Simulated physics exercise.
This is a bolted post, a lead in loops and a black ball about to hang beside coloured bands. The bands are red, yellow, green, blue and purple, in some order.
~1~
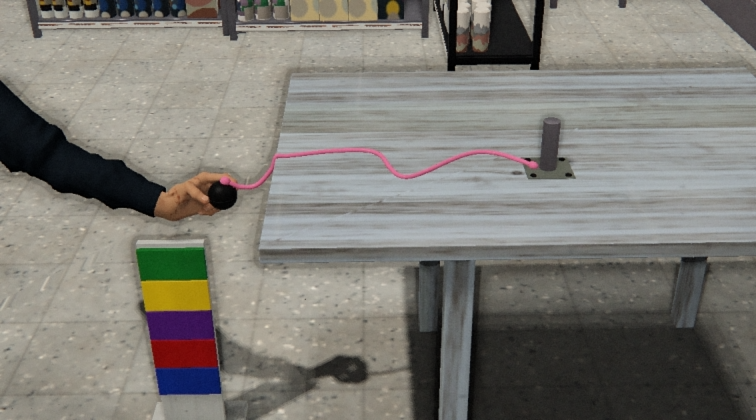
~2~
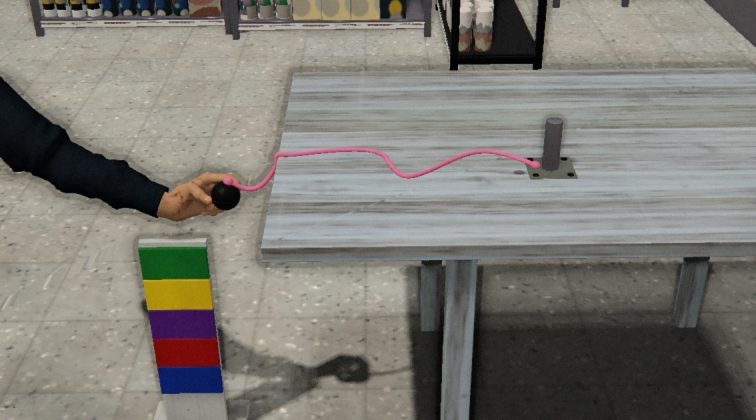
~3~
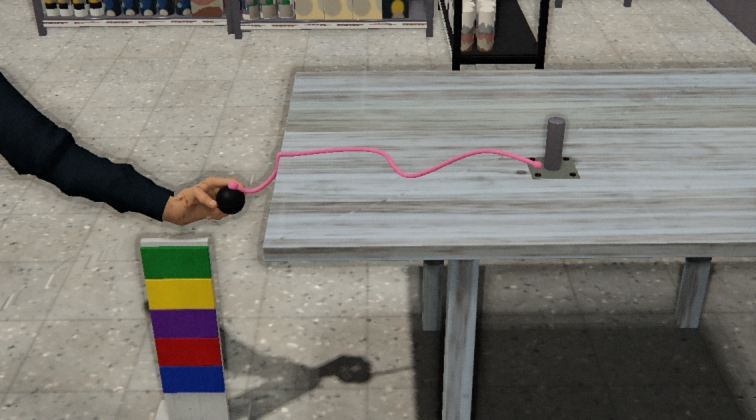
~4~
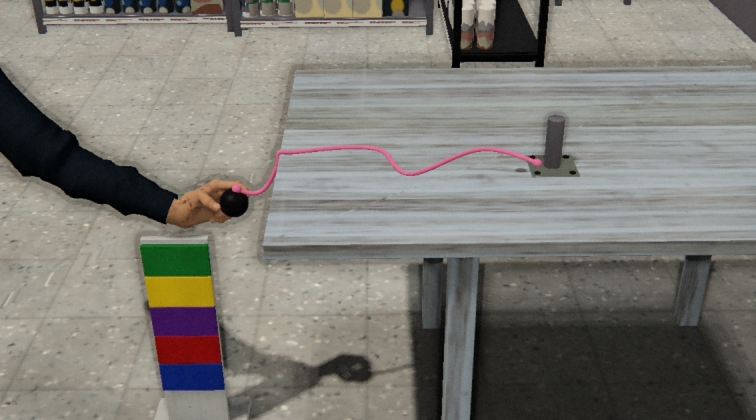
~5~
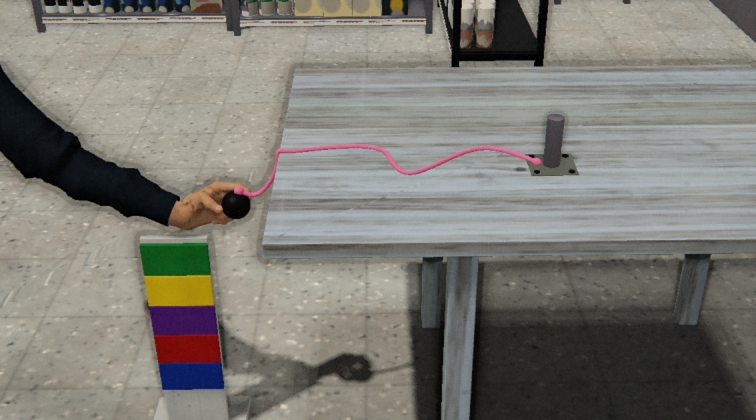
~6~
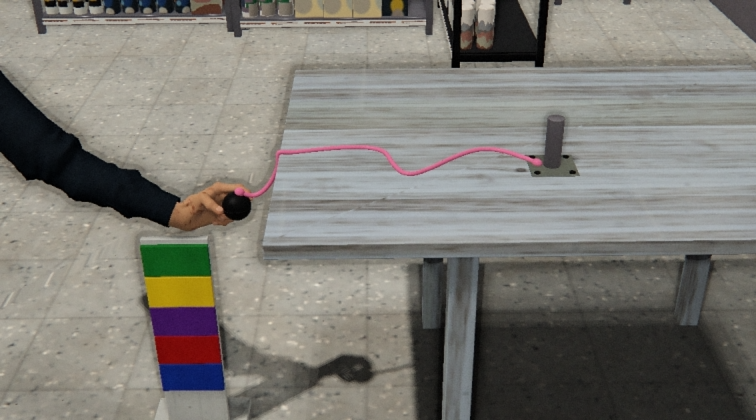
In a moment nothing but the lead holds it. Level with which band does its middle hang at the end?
Its centre hangs level with the yellow band.
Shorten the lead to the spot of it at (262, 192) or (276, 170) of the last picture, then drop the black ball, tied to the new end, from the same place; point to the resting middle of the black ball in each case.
About (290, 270) and (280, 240).
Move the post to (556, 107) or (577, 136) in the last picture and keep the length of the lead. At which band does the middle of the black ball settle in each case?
Taking them in turn: Green; green.
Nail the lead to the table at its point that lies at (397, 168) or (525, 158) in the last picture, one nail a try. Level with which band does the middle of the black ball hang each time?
It would be green; yellow.
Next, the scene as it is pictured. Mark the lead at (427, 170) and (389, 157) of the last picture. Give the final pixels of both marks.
They go to (398, 161) and to (334, 160).
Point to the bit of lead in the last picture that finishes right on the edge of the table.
Near (344, 148).
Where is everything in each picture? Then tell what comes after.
In the first picture, black ball (222, 195); green (172, 266); yellow (176, 297); purple (180, 326); red (184, 355); blue (188, 382).
In the second picture, black ball (225, 195); lead through (508, 156) (448, 162) (395, 171) (348, 150) (280, 158).
In the third picture, black ball (230, 200).
In the fourth picture, black ball (234, 203); lead through (510, 153) (450, 159) (397, 168) (350, 148) (282, 156).
In the fifth picture, black ball (236, 205).
In the sixth picture, black ball (237, 206); lead through (510, 153) (450, 159) (397, 168) (350, 148) (282, 156).
A little later, ball near (249, 280); level with yellow.
Next, ball near (312, 290); level with yellow.
Later still, ball near (276, 292); level with yellow.
When it is over, ball near (285, 292); level with yellow. Its middle rests at the yellow band.
